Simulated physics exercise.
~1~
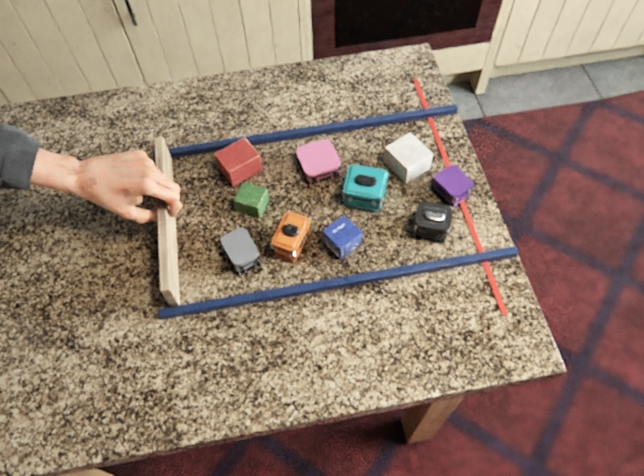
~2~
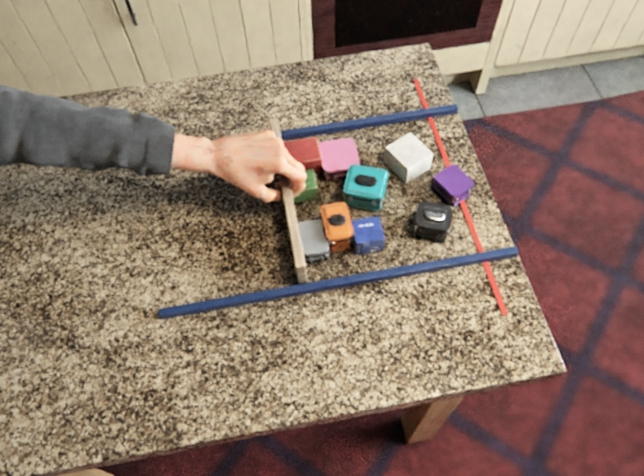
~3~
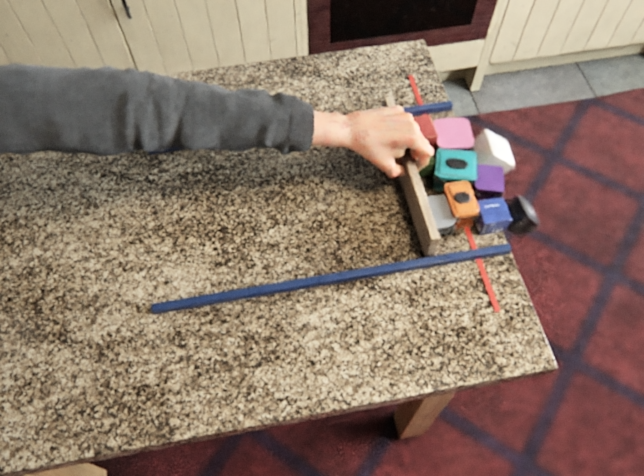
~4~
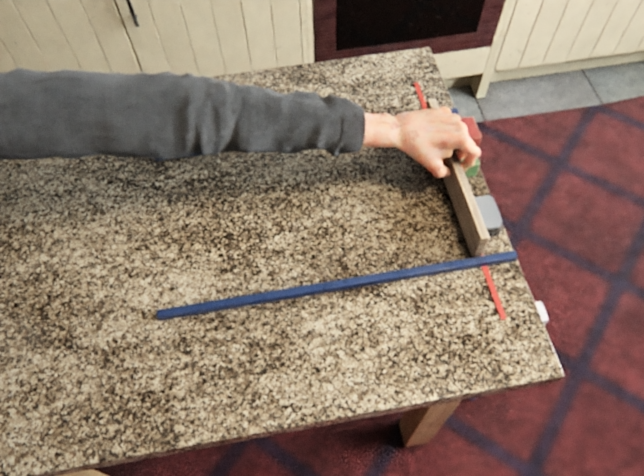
A hand pushed an upright board to the right across a speckled countertop, sweeping a jumble of colorful little cases and blocks toward the edge until it reached the red tape, and most went over, leaving a few, including a grey case, by the board.
